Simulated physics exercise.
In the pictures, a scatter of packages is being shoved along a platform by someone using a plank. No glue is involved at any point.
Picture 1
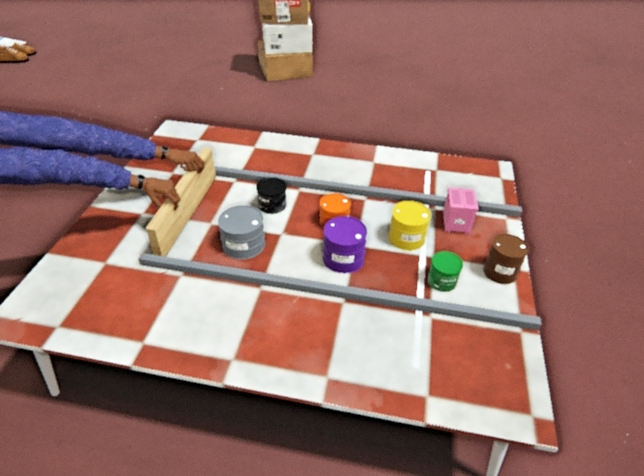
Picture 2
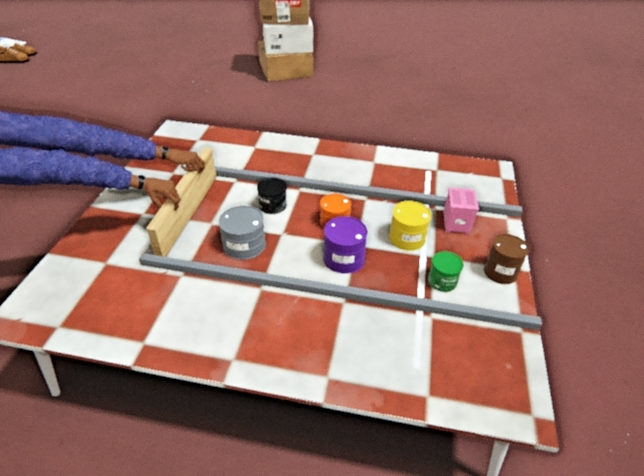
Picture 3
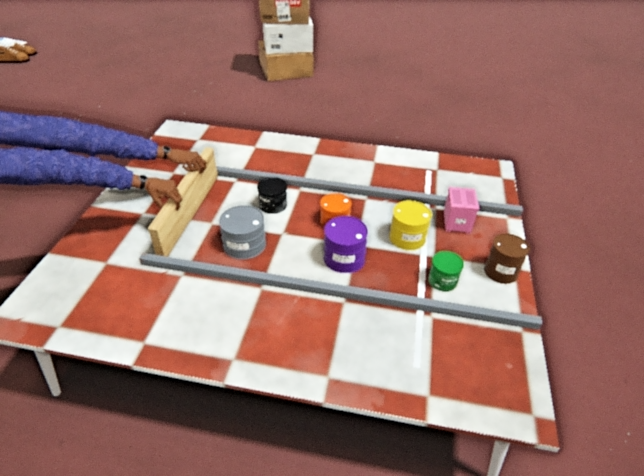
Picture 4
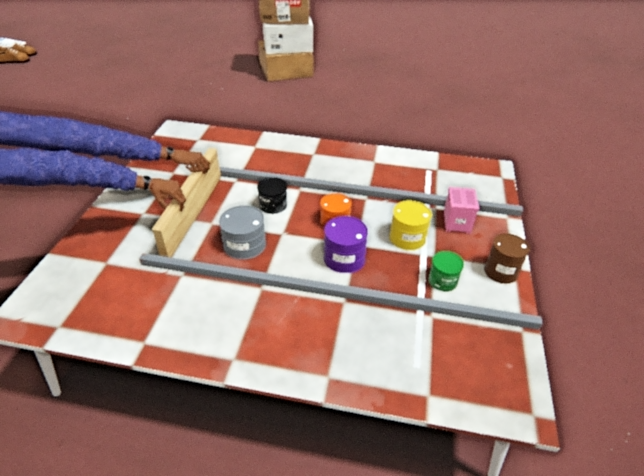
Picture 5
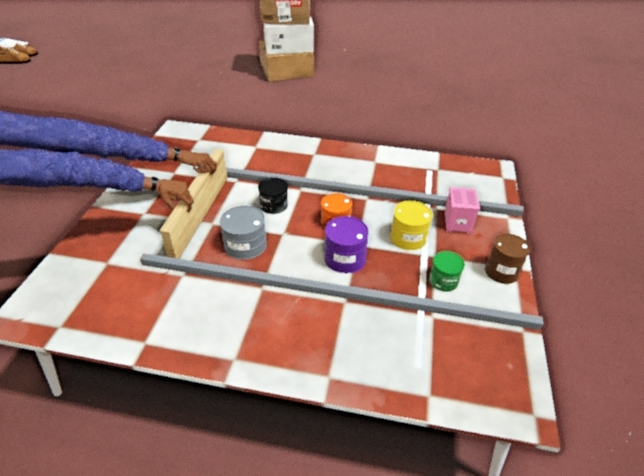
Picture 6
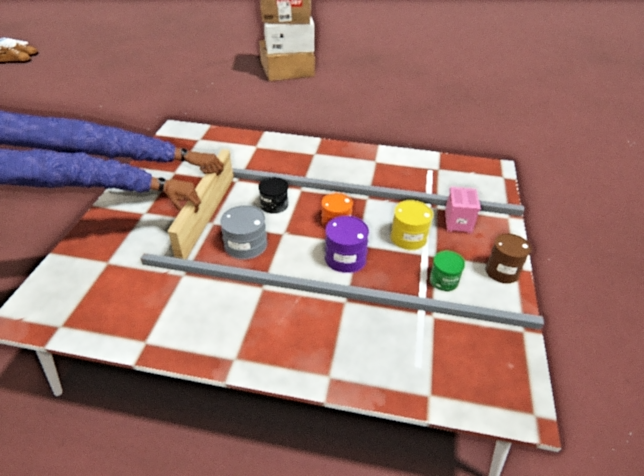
Two hands slide a wooden plank slightly right across a checkered table toward several unmoving colored containers.
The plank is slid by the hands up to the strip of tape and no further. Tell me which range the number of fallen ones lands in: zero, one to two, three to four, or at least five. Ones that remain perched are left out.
The ones that plunge will number none.
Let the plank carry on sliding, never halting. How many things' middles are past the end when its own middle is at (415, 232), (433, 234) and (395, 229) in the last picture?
Respectively 0, 1 and 0.
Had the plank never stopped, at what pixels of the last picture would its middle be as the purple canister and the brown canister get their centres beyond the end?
First one: Around (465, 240). Other one: Around (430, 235).
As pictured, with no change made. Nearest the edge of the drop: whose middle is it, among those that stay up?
Answer: The brown canister.
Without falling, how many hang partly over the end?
Overhang count: 1.
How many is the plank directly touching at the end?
Counting them up gives 3.
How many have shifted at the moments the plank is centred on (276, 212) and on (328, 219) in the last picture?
At first I count 2, and then 4.
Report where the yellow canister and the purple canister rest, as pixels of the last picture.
The first comes to rest at (479, 233), and the second at (496, 264).
Early on, none off yet; brown canister at rest near (508, 259); pink tote at rest near (461, 210); green pail at rest near (447, 272).
Finally, the number that fall off is zero.
